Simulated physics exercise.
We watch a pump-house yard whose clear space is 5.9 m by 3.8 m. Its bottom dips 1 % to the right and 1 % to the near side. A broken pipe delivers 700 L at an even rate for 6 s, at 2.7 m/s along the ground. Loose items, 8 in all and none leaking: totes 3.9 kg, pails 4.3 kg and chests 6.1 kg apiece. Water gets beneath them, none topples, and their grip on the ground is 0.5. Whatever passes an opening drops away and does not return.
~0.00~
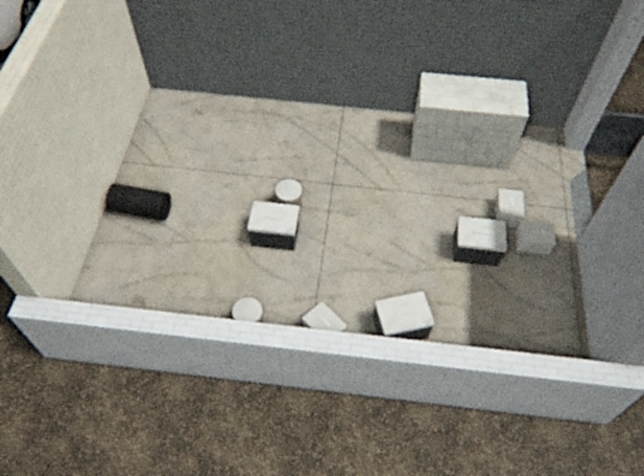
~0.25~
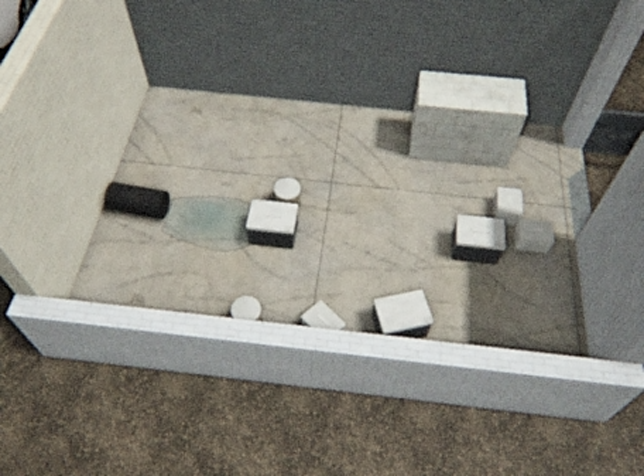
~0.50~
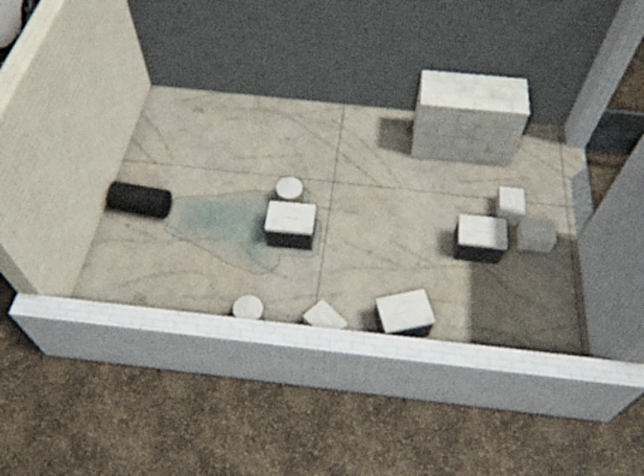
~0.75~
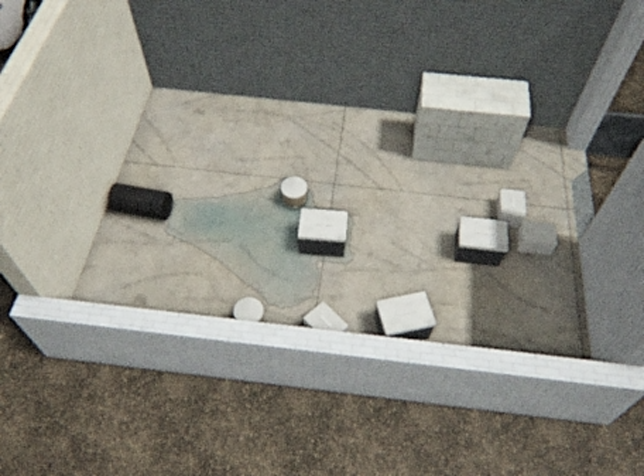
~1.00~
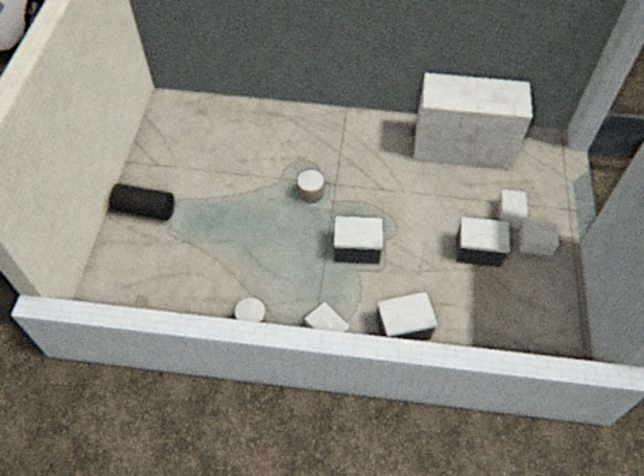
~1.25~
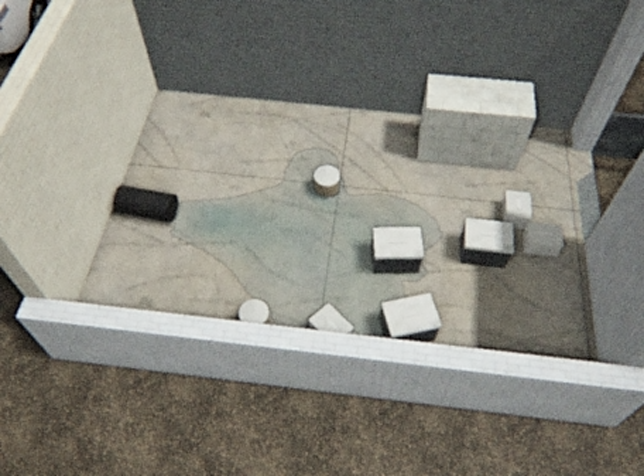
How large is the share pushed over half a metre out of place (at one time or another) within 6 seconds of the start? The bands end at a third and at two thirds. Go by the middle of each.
It is two thirds or more.
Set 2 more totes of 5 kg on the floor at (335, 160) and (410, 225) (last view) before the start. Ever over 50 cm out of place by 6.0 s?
In turn: Less, past it.
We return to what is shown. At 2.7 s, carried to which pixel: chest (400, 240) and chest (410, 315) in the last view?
Around (559, 308) and (501, 344).
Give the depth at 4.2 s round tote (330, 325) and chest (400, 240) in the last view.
Roughly 5 and 14 cm.
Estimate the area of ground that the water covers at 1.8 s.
About 7.5 m2.
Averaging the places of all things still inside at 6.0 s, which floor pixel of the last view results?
Near (451, 281).
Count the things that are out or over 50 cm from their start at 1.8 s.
By then 2.
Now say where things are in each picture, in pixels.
In the first frame, a chest at (273, 217), on the bottom; a pail at (288, 189) rests on the ground; water covers 0.0 m2; 0 of 8 have shifted.
In the second frame, a chest at (272, 215) rests on the ground; a pail at (287, 188), on the bottom; water covers 0.7 m2; 0 of 8 have shifted.
In the third frame, a chest at (290, 216) rests on the ground, 20 cm from its start; a pail at (289, 187) rests on the ground; 1.3 m2 under water; 1 of 8 have shifted.
In the fourth frame, a chest at (323, 224), on the bottom, 58 cm from its start; a pail at (294, 187), on the bottom, 6 cm from its start; 2.2 m2 under water; 2 of 8 have shifted.
In the fifth frame, a chest at (359, 231), on the bottom, 99 cm from its start; a pail at (310, 180), on the bottom, 28 cm from its start; 3.5 m2 under water; 2 of 8 have shifted.
In the sixth frame, a chest at (398, 241), on the bottom, 141 cm from its start; a pail at (327, 175) rests on the ground, 47 cm from its start; 4.9 m2 under water; 2 of 8 have shifted.
After 1.8 s 2 of 8 are over 50 cm from their spots; 0 afloat.
After 2.7 s 4 of 8 are over 50 cm from their spots; 2 afloat.
After 4.2 s 6 of 8 are over 50 cm from their spots; 5 afloat.
After 6.0 s 6 of 8 are over 50 cm from their spots, and 7 have been at some point; 4 afloat.
